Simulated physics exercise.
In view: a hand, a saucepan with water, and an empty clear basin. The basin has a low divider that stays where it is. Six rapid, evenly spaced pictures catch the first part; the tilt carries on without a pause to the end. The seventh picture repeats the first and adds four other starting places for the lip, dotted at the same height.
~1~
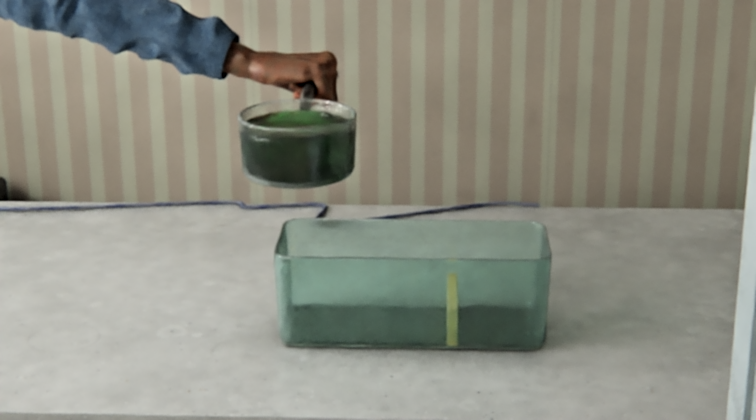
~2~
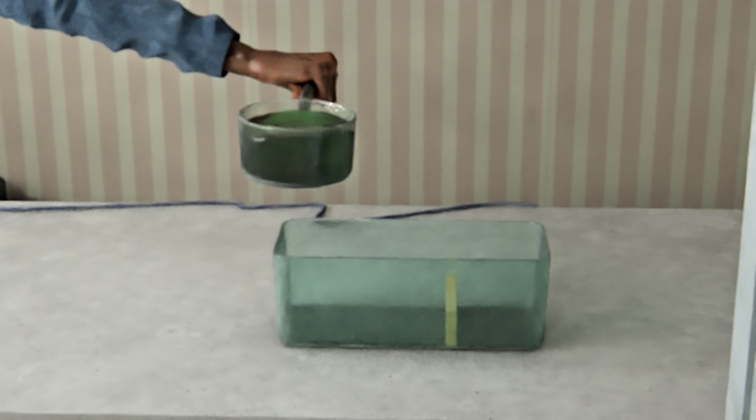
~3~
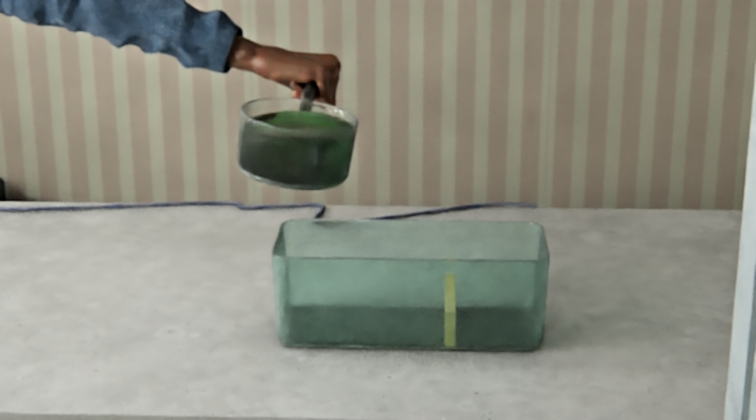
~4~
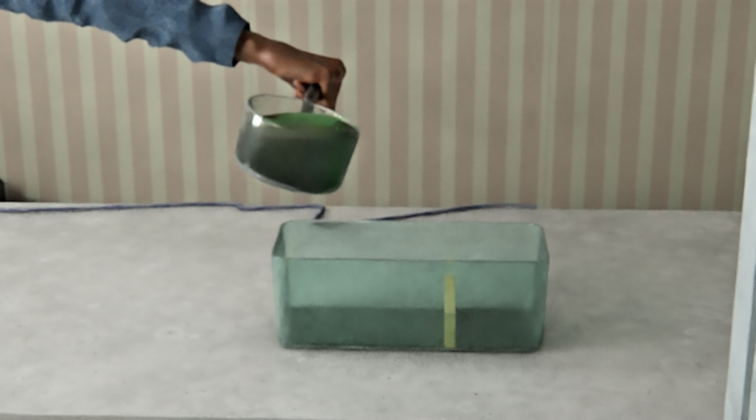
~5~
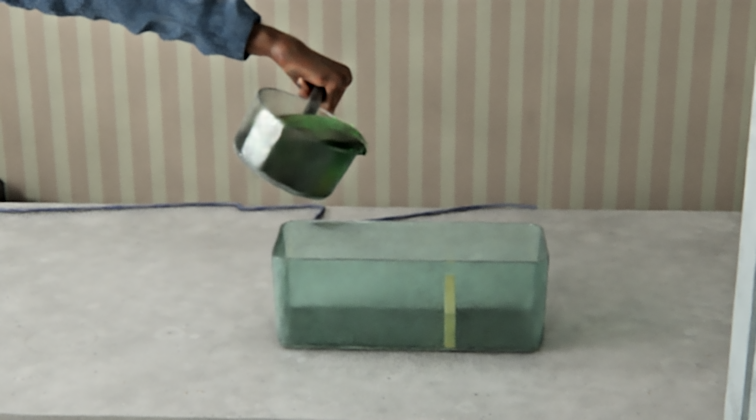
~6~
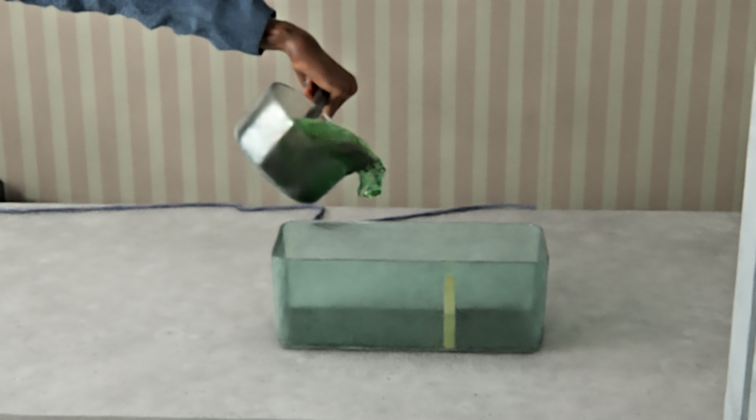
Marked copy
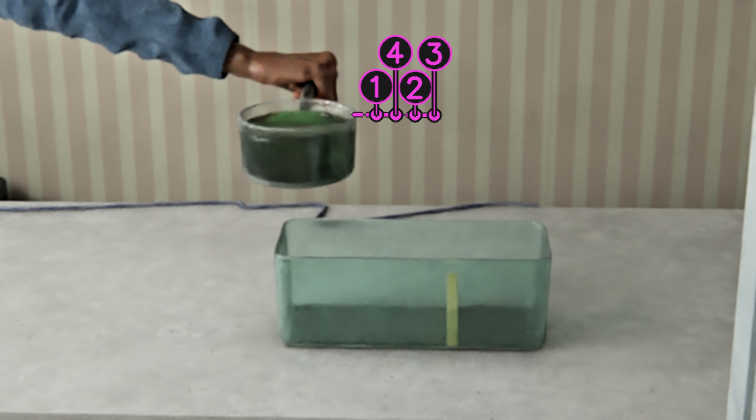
A hand in a blue sleeve held a clear pan of green water above a clear basin on a table, then tilted it rightward until water poured over the lip.
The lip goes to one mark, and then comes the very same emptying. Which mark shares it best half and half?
Best: 2.
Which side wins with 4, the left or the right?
The left side.
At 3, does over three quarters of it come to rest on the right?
No, it does not.
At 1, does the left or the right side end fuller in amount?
The left side.
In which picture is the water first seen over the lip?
Picture 5.
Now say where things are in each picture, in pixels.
In the first picture, upright, lip at (353, 114); basin from (280, 342) to (545, 346); top of the wall at (453, 291); nothing has left yet.
In the second picture, tipped about 2°, lip at (353, 116); nothing has left yet.
In the third picture, tipped about 8°, lip at (355, 122); nothing has left yet.
In the fourth picture, tipped about 17°, lip at (357, 133); nothing has left yet.
In the fifth picture, tipped about 29°, lip at (359, 146); water is over the lip, down to (363, 151).
In the sixth picture, tipped about 44°, lip at (356, 161); water is over the lip, down to (371, 190).
In magenta, 1 at (376, 114); 2 at (415, 115); 3 at (434, 115); 4 at (395, 114).
With 1, about 83 % ends left of the wall and 13 % right of it; 4 % is lost outside.
With 2, about 52 % ends left of the wall and 47 % right of it.
With 3, about 37 % ends left of the wall and 63 % right of it.
With 4, about 66 % ends left of the wall and 33 % right of it.
